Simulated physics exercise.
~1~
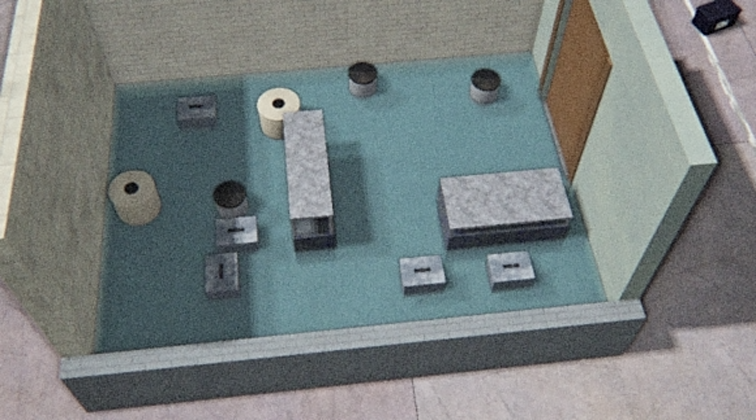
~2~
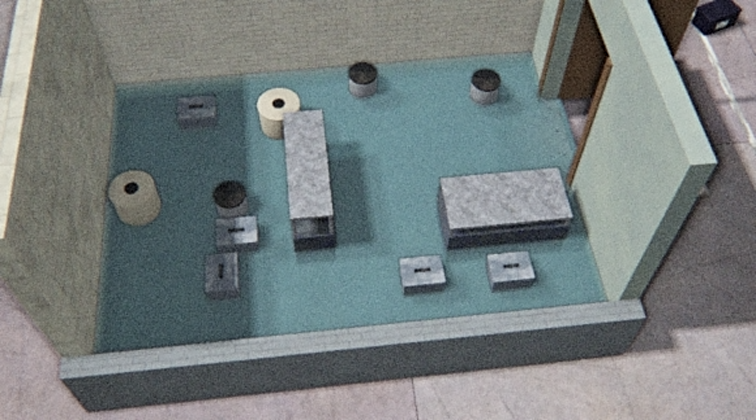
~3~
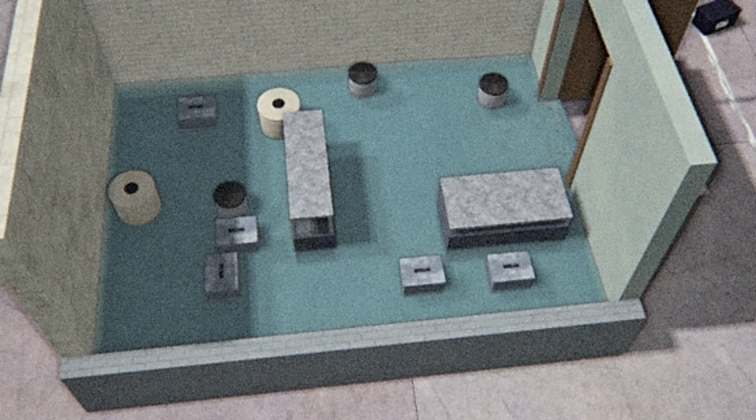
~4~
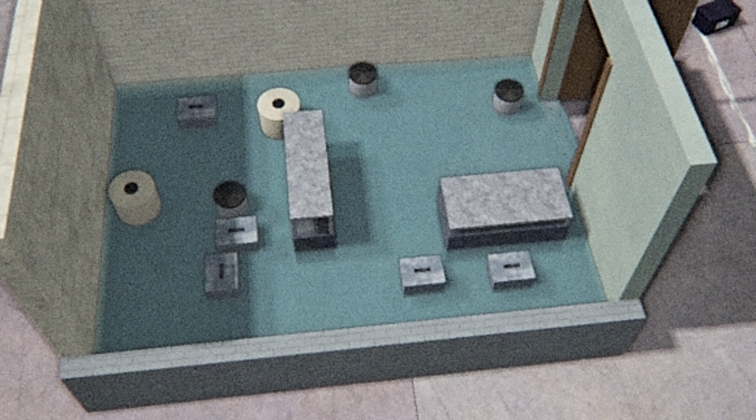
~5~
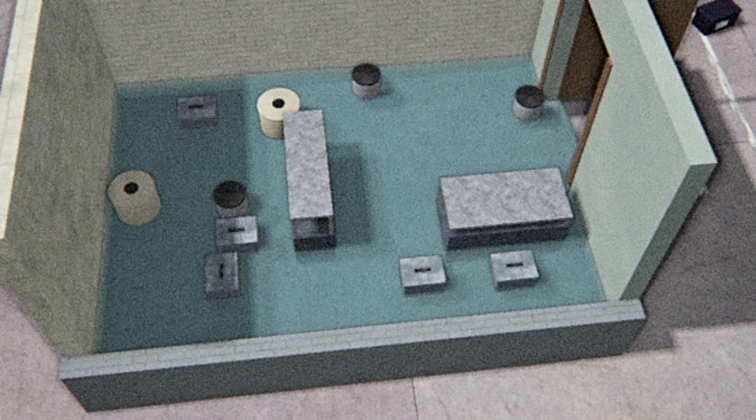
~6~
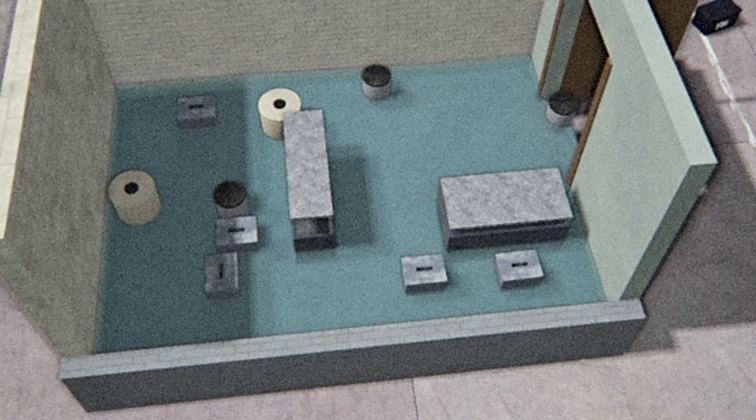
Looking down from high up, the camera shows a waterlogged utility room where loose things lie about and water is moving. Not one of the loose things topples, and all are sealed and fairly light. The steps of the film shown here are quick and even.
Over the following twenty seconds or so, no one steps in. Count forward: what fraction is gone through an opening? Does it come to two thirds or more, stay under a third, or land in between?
In between.
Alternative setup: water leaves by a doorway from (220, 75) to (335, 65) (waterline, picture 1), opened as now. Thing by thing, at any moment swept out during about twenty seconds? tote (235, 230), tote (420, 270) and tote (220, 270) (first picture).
Taken in turn, the first item is flushed away, the second is held back and the last is flushed away.
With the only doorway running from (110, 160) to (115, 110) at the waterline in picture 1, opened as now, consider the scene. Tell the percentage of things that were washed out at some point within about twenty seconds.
Something like 70 percent.
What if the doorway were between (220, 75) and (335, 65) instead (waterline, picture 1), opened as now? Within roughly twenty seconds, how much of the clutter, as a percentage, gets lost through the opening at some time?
80 per cent.
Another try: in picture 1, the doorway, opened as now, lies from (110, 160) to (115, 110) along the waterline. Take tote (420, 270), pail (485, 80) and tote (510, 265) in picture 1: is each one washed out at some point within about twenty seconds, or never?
Remains, remains, remains.
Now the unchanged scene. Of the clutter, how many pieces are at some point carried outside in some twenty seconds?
The count is 6.
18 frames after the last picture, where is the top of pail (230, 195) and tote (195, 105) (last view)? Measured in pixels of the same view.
I'd say close to (255, 179) and close to (336, 79).
A moment on, 1 of 10 are out; 9 afloat.
Next, 3 of 10 are out; 7 afloat.
Later, 5 of 10 are out; 5 afloat.
In the end, 6 of 10 are out; 4 afloat.
